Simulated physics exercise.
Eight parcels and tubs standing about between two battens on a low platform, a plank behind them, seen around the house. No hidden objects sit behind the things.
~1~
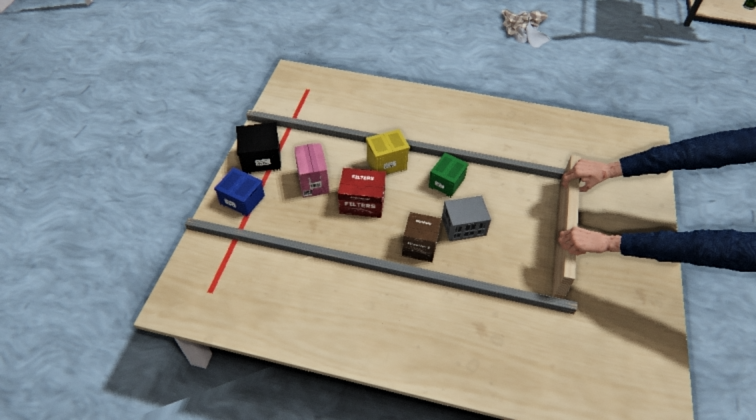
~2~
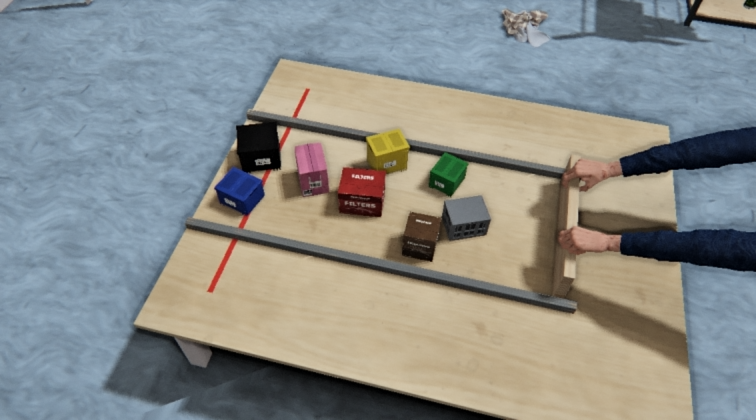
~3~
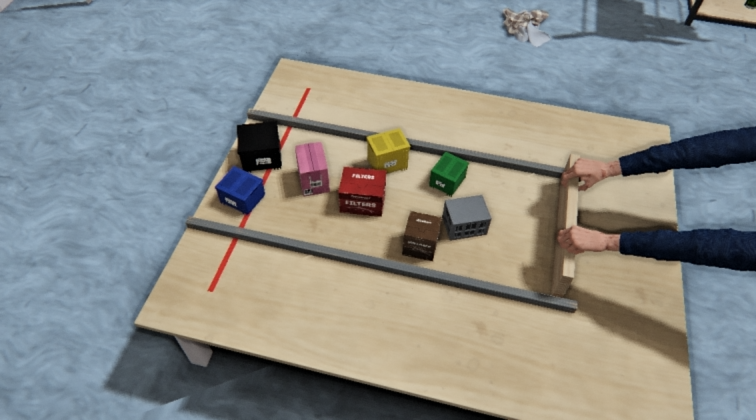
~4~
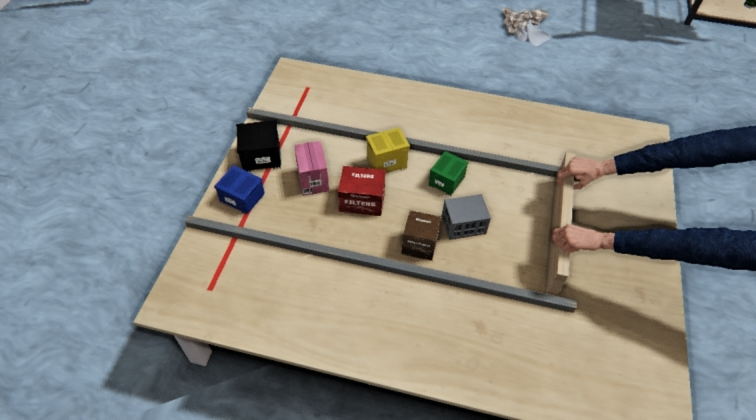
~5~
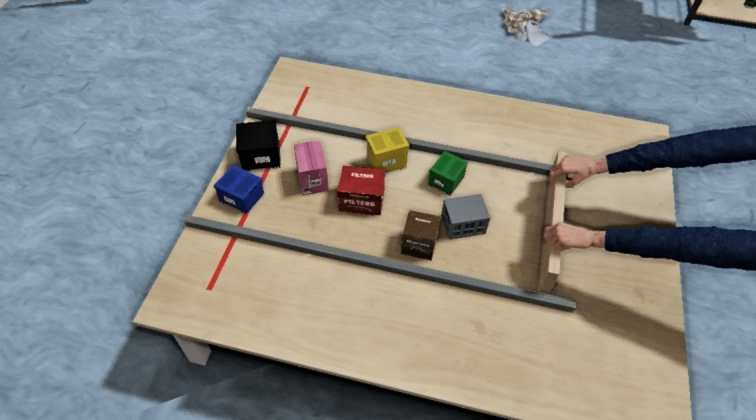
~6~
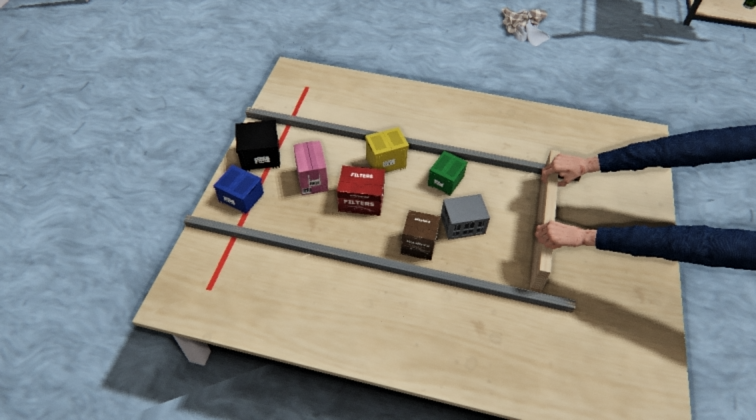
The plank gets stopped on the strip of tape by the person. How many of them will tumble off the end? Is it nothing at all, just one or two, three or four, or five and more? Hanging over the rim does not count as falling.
It is three or four.
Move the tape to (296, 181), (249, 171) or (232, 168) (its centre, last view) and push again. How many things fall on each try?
Respectively, 3, 5 and 7.
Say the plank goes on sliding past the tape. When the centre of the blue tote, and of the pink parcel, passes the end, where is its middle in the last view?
Points: About (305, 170) and about (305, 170).
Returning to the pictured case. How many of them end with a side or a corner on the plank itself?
At rest, 3 are in contact.
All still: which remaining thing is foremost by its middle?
It's the yellow tote that ends nearest.
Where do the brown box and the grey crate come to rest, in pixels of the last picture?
Brown box at (232, 195), grey crate at (245, 165).
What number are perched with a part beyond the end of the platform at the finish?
In total, 1 of them.
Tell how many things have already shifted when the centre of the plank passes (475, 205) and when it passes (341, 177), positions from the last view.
Tally: First 1; then 8.
Soon after, none off yet; black tote at rest near (259, 146); blue tote at rest near (240, 190); pink parcel at rest near (311, 168).
Then, none off yet; black tote moved a little near (241, 139); blue tote at rest near (240, 190); pink parcel moved about its own width near (267, 157).
At rest, the number that fall off is three or four; fallen, red box, pink parcel, blue tote and black tote.
